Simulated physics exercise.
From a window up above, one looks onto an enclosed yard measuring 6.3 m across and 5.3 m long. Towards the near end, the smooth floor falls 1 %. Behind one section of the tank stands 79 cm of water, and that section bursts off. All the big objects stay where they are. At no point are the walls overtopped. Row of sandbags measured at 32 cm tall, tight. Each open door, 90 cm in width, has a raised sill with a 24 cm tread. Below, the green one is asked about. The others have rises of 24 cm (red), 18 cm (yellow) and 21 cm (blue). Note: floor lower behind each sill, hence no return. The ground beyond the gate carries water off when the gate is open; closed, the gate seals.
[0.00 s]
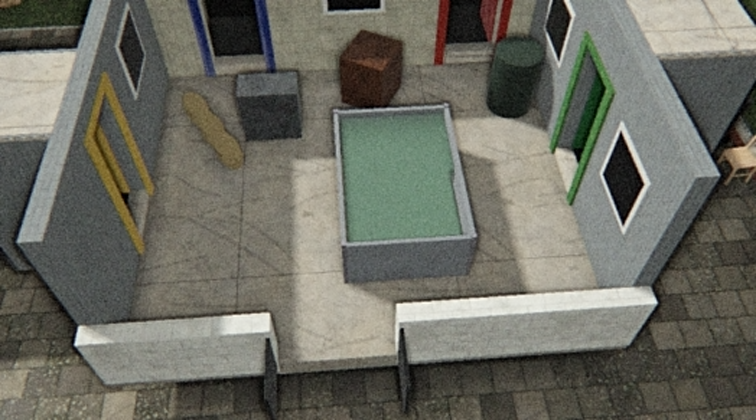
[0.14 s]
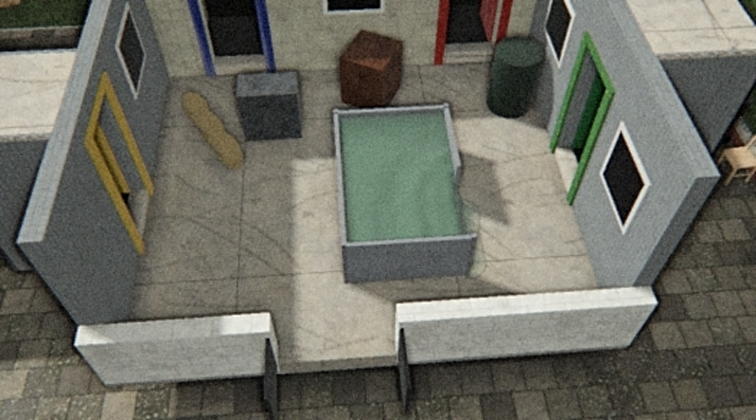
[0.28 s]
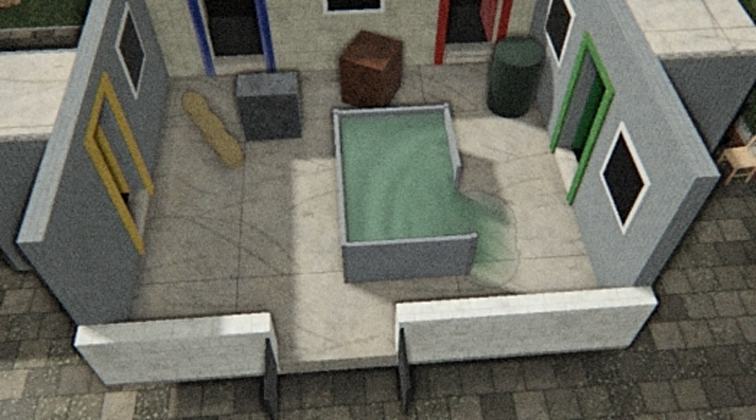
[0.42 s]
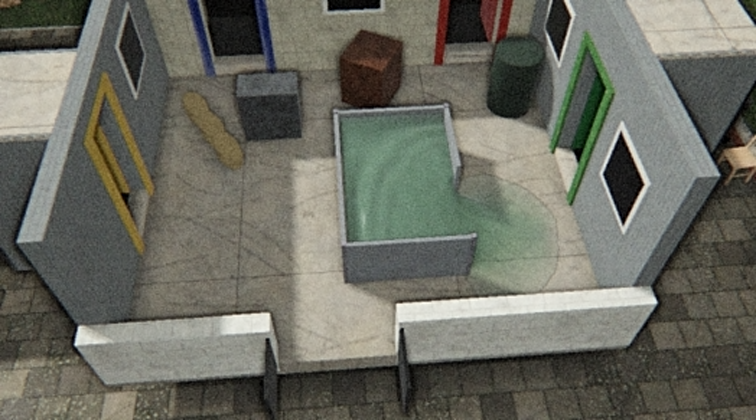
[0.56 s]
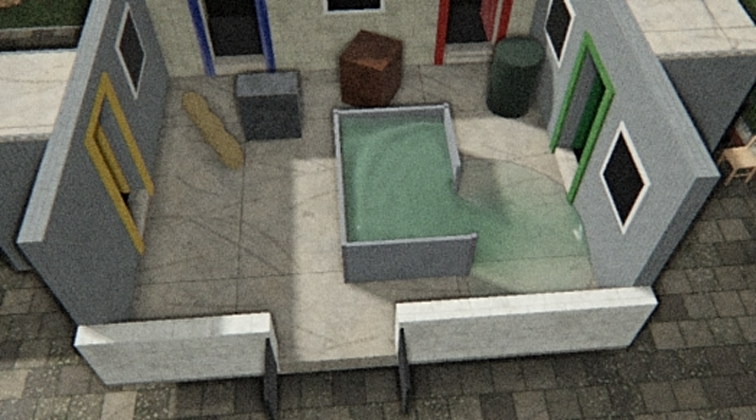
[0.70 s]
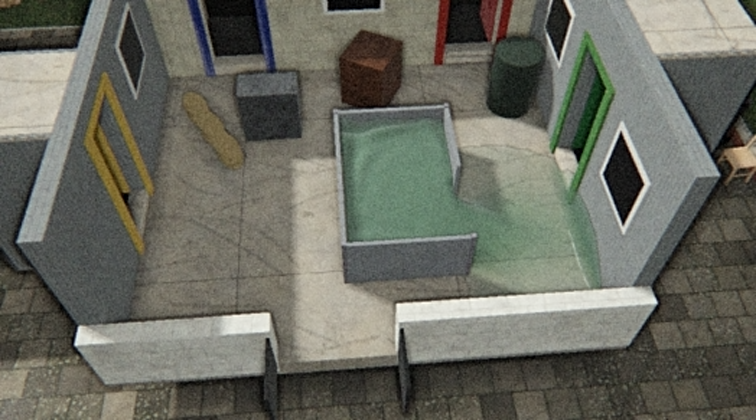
A large tank of green water stood in a walled yard until a section of its right side broke away, and the water poured out, spreading across the floor to the right-hand wall and green door.
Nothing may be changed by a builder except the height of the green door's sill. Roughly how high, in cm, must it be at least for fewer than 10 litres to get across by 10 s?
Roughly 27 cm is just enough.
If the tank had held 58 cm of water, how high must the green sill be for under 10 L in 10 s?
19 cm.
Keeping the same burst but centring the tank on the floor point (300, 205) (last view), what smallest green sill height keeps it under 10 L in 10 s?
Minimum: Approx. 26 cm.
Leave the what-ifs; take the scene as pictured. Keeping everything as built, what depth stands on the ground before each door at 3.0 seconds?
Depth (cm): Green 23 / red 5 / yellow 0 / blue 0.
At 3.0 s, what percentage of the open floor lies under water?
Close to 50 per cent of it is wet.
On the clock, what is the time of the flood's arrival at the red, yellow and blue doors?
Times: Red 2.2 seconds, yellow 4.0 seconds, blue 4.5 seconds.
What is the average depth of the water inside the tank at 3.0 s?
Around 29 cm on average.
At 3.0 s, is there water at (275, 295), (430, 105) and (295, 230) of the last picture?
In the order asked: Soaked, soaked, untouched.
After 1.4 s water covers 15 % of the floor, deepest (62 cm) near (598, 322); 27 cm at the green door, 17 litres in over its 16 cm sill.
After 3.0 s water covers 50 % of the floor, deepest (37 cm) near (585, 323); 23 cm at the green door, 65 litres in over its 16 cm sill.
After 10.0 s water covers 95 % of the floor, deepest (16 cm) near (356, 77); 10 cm at the green door, 82 litres in over its 16 cm sill.
At the green door as built, the water arrived by 0.7 s and peaked near 27 cm at 1.4 s.
With a sill of 24.5 cm, 18 litres would have come in within the 10 s; with 33 cm, 1 litre. So under 10 litres takes about 27 cm.
